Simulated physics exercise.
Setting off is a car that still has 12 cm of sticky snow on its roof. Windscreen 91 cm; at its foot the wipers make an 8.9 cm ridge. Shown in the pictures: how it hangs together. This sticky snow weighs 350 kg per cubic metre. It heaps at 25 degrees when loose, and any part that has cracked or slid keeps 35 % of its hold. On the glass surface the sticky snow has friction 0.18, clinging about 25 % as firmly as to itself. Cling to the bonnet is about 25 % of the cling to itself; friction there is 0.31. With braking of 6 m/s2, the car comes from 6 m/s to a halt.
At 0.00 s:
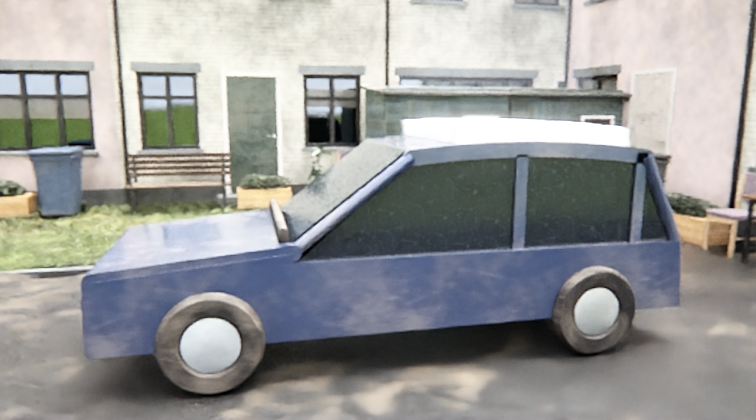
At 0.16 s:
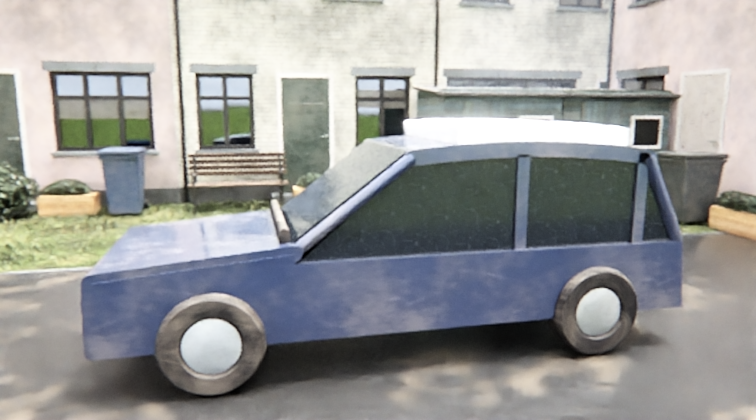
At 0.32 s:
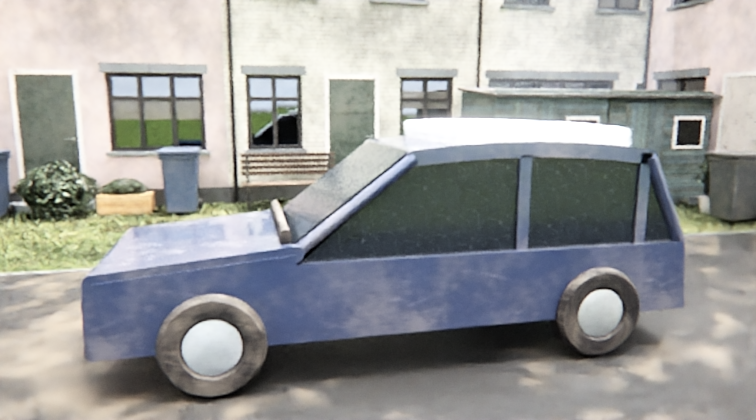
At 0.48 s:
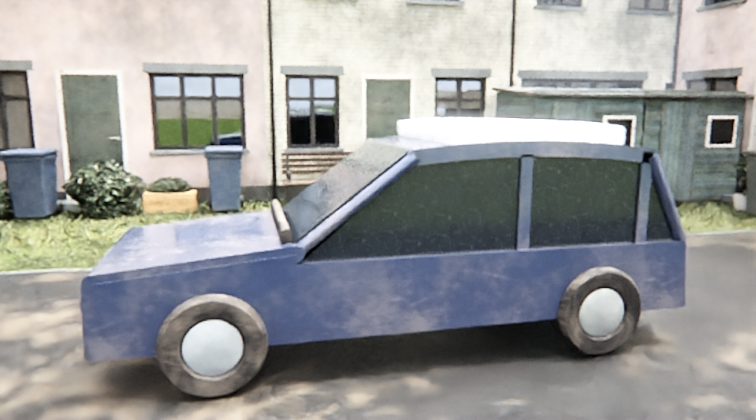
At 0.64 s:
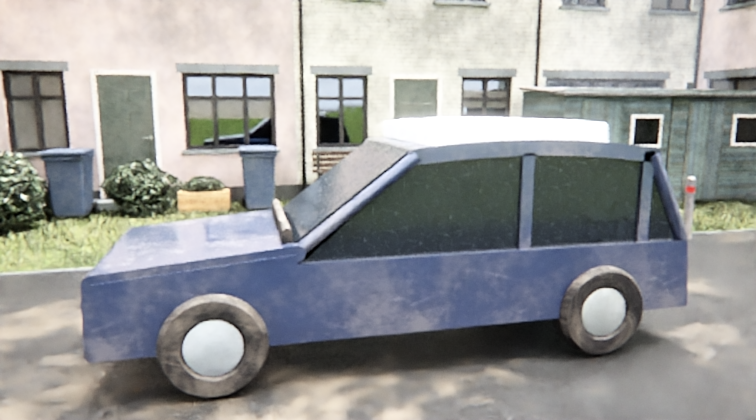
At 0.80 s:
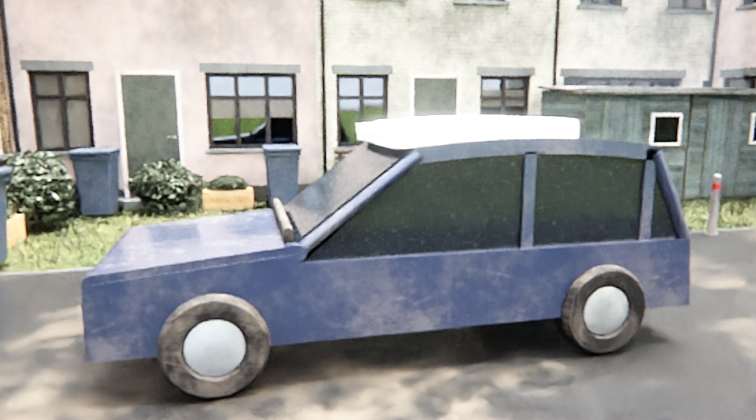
A boxy blue car with a white slab of snow on its roof fills a grey road, seen side-on and facing left. Behind it are pink and whitish terraced houses, a grassy strip with blue-grey bins and shrubs, and a green shed. The camera keeps pace as the car travels left, the background drifting right ever more slowly, while the slab slides forward in one piece, slightly past the windscreen's top.
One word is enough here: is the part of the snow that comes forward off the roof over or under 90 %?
Over.
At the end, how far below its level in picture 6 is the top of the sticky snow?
The gap comes to roughly 65 centimetres.
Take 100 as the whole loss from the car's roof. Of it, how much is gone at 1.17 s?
Near 80 in a hundred.
After 1.17 s, 15 % of the snow is on the roof, 63 % on the glass, 22 % on the bonnet and none has gone off the nose.
After 1.62 s, none of the snow is on the roof, 1 % on the glass, 98 % on the bonnet and 1 % has gone off the nose.
After 2.06 s, none of the snow is on the roof, 1 % on the glass, 49 % on the bonnet and 50 % has gone off the nose.
After 2.50 s, none of the snow is on the roof, 1 % on the glass, 26 % on the bonnet and 73 % has gone off the nose.
After 2.60 s, at the end, none of the snow is on the roof, 1 % on the glass, 26 % on the bonnet and 73 % has gone off the nose.
